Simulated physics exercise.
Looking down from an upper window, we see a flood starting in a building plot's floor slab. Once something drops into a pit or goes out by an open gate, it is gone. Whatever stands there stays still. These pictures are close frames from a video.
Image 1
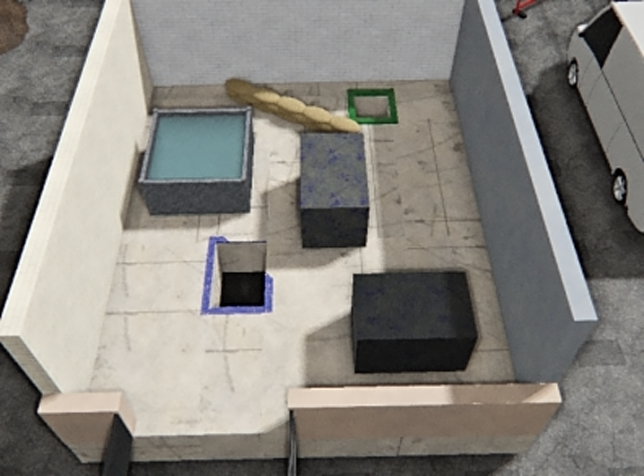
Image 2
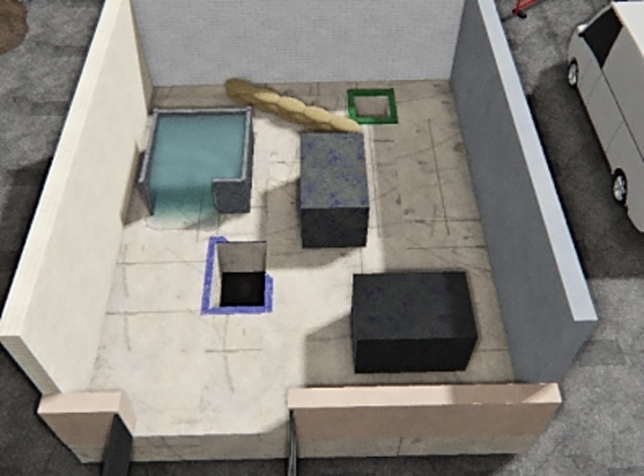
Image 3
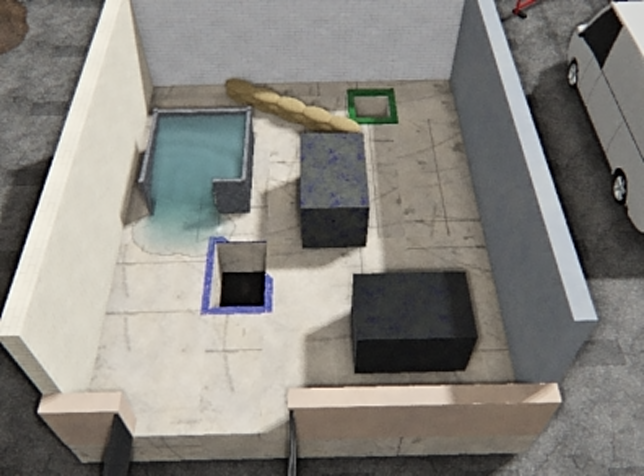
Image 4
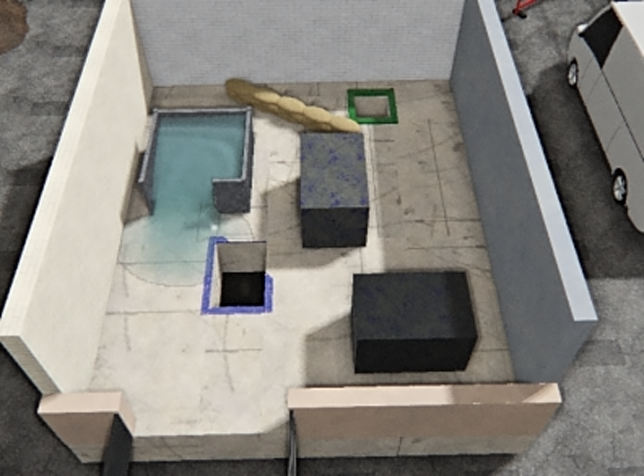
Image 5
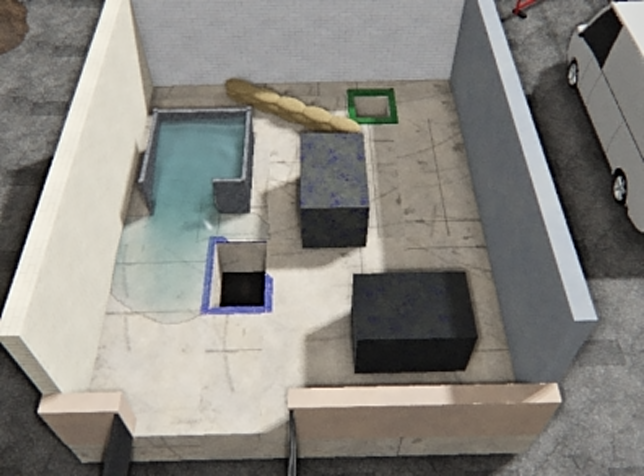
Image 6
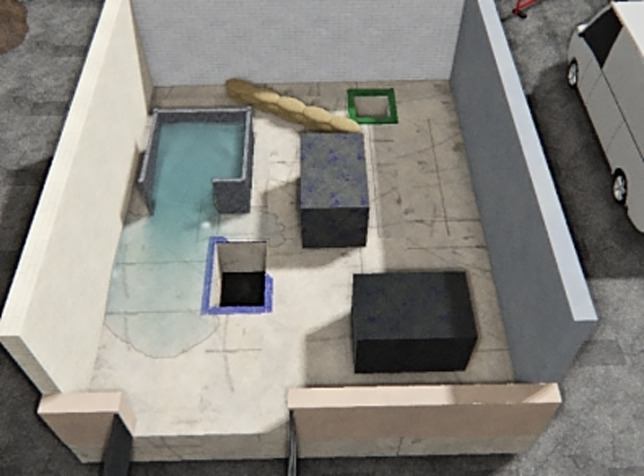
Water pours from a gap in the tank's front and spreads forward across the pale floor.
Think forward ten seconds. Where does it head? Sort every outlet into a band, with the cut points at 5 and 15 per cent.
Final shares: The gate over 15 %; the blue pit over 15 %; the green pit under 5 %.
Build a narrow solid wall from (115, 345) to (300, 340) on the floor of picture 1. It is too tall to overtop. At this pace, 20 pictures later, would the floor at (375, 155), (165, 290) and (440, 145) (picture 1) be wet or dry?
First spared, second submerged, third spared.
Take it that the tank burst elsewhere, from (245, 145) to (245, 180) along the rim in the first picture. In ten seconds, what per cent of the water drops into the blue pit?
Blue: 25 %.
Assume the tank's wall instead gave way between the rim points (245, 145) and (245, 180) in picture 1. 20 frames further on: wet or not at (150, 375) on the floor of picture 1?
Untouched.
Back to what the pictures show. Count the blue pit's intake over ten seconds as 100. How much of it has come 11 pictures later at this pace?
I'd put it at 55 percent.
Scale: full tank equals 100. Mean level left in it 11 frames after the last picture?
My figure is about 38 in a hundred.
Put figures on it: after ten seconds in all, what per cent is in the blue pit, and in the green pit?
Roughly 18 %, then roughly 0 %.
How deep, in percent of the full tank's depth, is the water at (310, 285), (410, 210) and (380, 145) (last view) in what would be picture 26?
Estimate: 0, 0, 0 %.
A moment on, water covers 20 % of the floor; the gate 2 %, the blue pit 6 %, the green pit 0 %.
Next, water covers 20 % of the floor; the gate 8 %, the blue pit 10 %, the green pit 0 %.
Then, water covers 25 % of the floor; the gate 24 %, the blue pit 14 %, the green pit 0 %.
Later, water covers 35 % of the floor; the gate 40 %, the blue pit 17 %, the green pit 0 %.
In the end, water covers 40 % of the floor; the gate 52 %, the blue pit 19 %, the green pit 0 %.
